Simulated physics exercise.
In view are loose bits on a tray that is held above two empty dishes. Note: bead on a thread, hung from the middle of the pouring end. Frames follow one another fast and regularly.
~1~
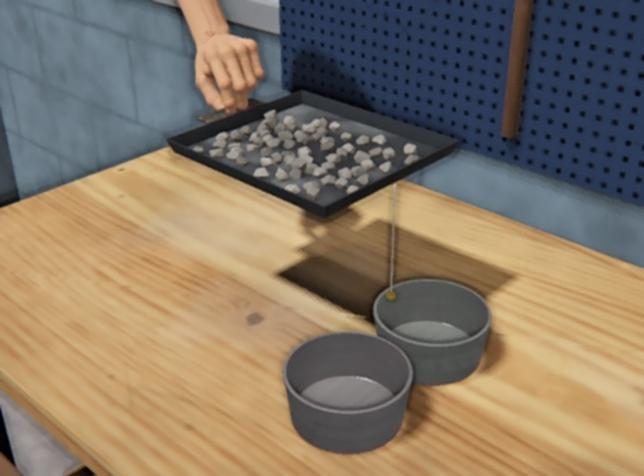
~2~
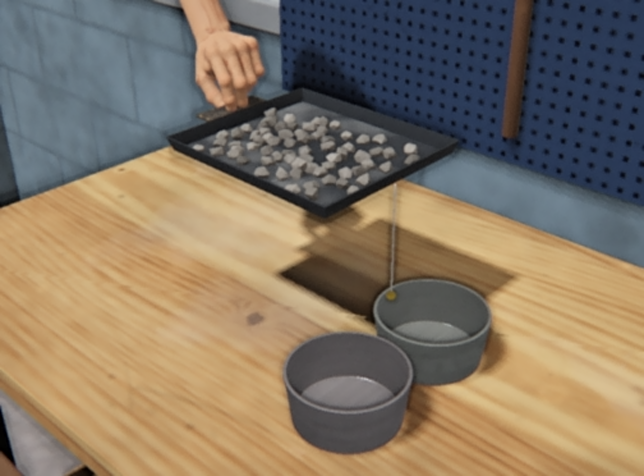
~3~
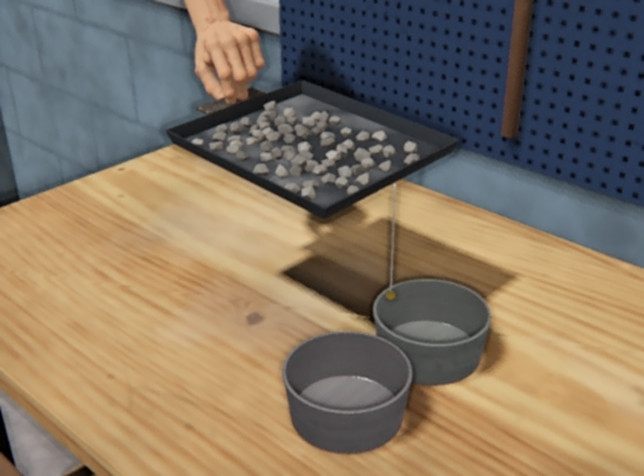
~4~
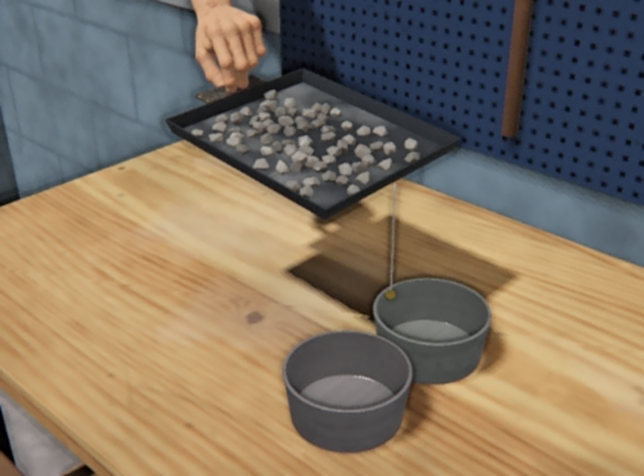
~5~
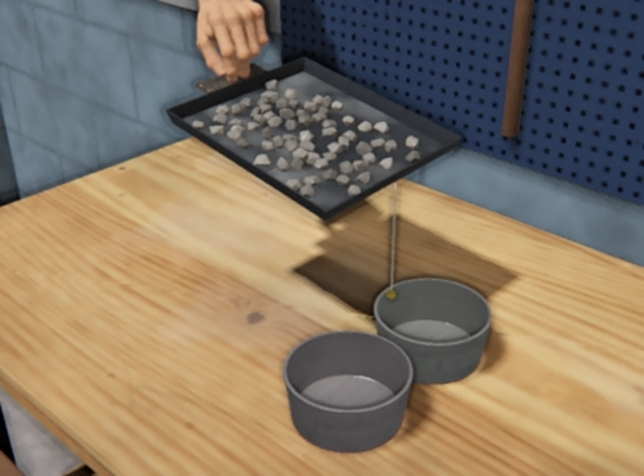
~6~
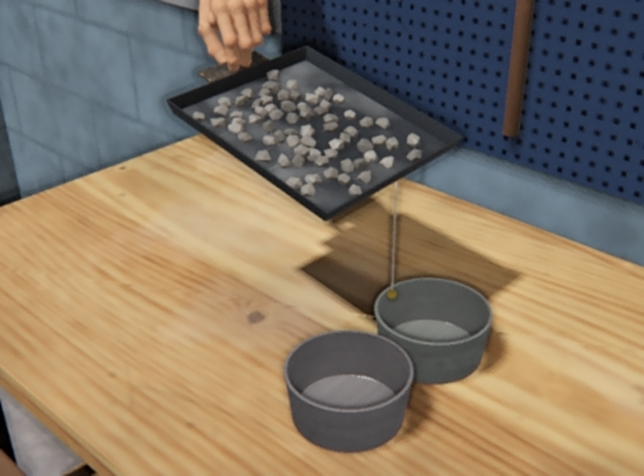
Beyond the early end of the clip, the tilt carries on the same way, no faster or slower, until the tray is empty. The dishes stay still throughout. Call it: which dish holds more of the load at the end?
The left one holds more.
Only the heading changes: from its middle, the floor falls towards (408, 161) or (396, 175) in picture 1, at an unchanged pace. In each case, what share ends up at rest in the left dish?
I'd say roughly 0 percent with the first slope, 10 percent with the other.
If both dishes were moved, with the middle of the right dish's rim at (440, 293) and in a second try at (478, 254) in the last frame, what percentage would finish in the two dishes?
Some 80 and then some 20 per cent.
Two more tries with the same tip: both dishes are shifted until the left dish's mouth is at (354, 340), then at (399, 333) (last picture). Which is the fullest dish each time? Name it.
One: The dish on the left. Two: The left dish.
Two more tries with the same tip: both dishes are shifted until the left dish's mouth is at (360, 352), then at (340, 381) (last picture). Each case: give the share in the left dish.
Trial 1: 70 percent; trial 2: 50 percent.
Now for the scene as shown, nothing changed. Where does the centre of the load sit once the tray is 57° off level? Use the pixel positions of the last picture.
The middle of the pieces shows up near (358, 177).
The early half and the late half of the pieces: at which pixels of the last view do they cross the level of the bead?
I'd place the first part at (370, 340) and the rest at (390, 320).
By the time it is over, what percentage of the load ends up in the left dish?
Close to 60 in every hundred pieces.
Just after the last frame, tray tipped steeply; almost all on the tray; about a tenth in the air.
A moment on, tray tipped right over; roughly a quarter on the tray; roughly a third in the left dish; about a tenth in the right dish; about a tenth outside both; roughly a quarter in the air.
Further on, tray tipped past a quarter turn; roughly two thirds in the left dish; roughly a quarter in the right dish; about a tenth outside both.
When it is over, tray tipped past a quarter turn; roughly two thirds in the left dish; roughly a quarter in the right dish; about a tenth outside both.
